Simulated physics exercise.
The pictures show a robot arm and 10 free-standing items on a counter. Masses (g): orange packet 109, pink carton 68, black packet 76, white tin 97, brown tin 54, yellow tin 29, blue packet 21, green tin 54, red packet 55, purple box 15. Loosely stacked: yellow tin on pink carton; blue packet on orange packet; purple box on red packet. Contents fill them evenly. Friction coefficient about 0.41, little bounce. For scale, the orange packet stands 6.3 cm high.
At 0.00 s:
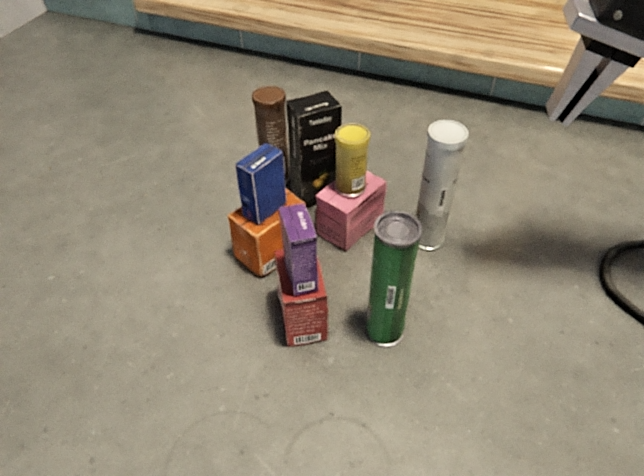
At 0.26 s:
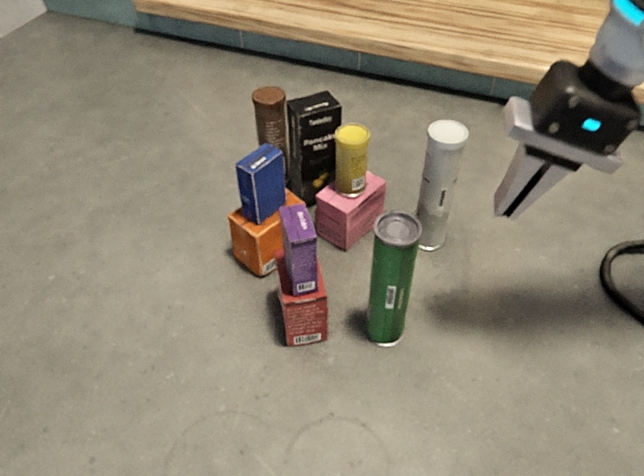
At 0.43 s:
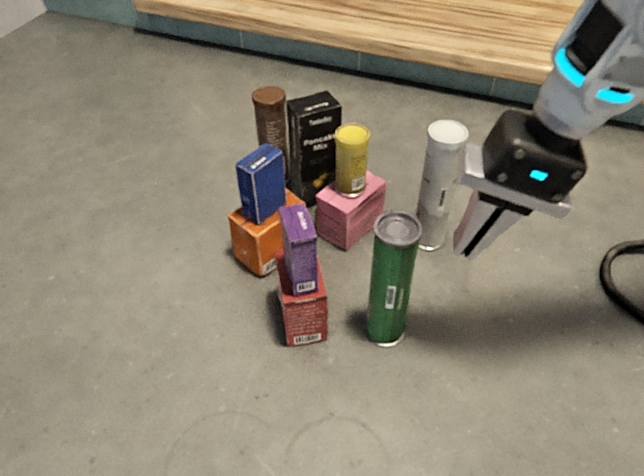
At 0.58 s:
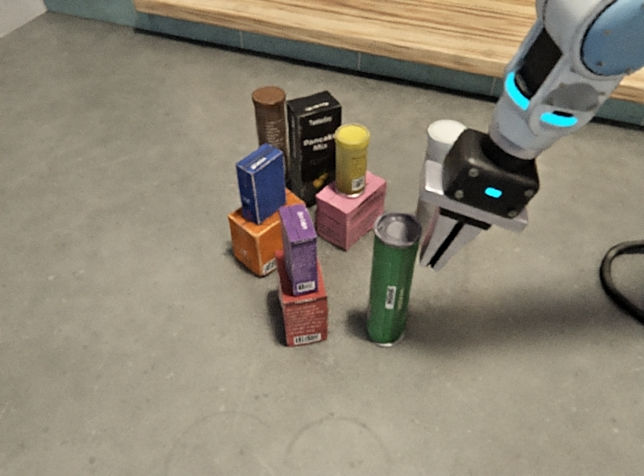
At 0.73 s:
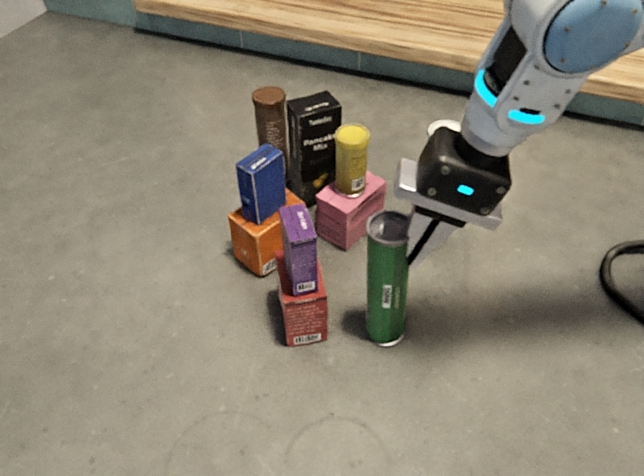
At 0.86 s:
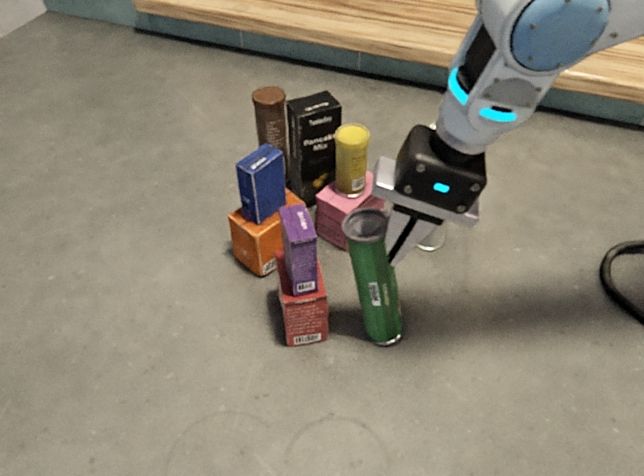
A robot arm moves in from the right and tilts the green tin leftward.
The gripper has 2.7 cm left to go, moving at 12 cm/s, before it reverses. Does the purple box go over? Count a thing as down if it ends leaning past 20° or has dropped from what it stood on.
The purple box: Knocked over.
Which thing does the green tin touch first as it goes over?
The purple box.
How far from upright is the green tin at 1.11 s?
Some 25° off upright.
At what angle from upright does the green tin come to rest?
Some 60° off upright.
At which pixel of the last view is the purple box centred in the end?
Around (162, 374).
Around 1.11 s, purple box and green tin touch at 1.01 s; off upright green tin 25°, purple box 11°.
Around 1.41 s, red packet and green tin touch at 1.16 s; off upright purple box 163°, green tin 39°.
Around 1.86 s, orange packet and green tin touch at 1.55 s; pink carton and green tin touch at 1.66 s; off upright purple box 90°, green tin 61°.
At rest, past 20° or fallen, green tin and purple box. Standing, white tin, red packet, pink carton, orange packet, black packet, brown tin, blue packet and yellow tin.
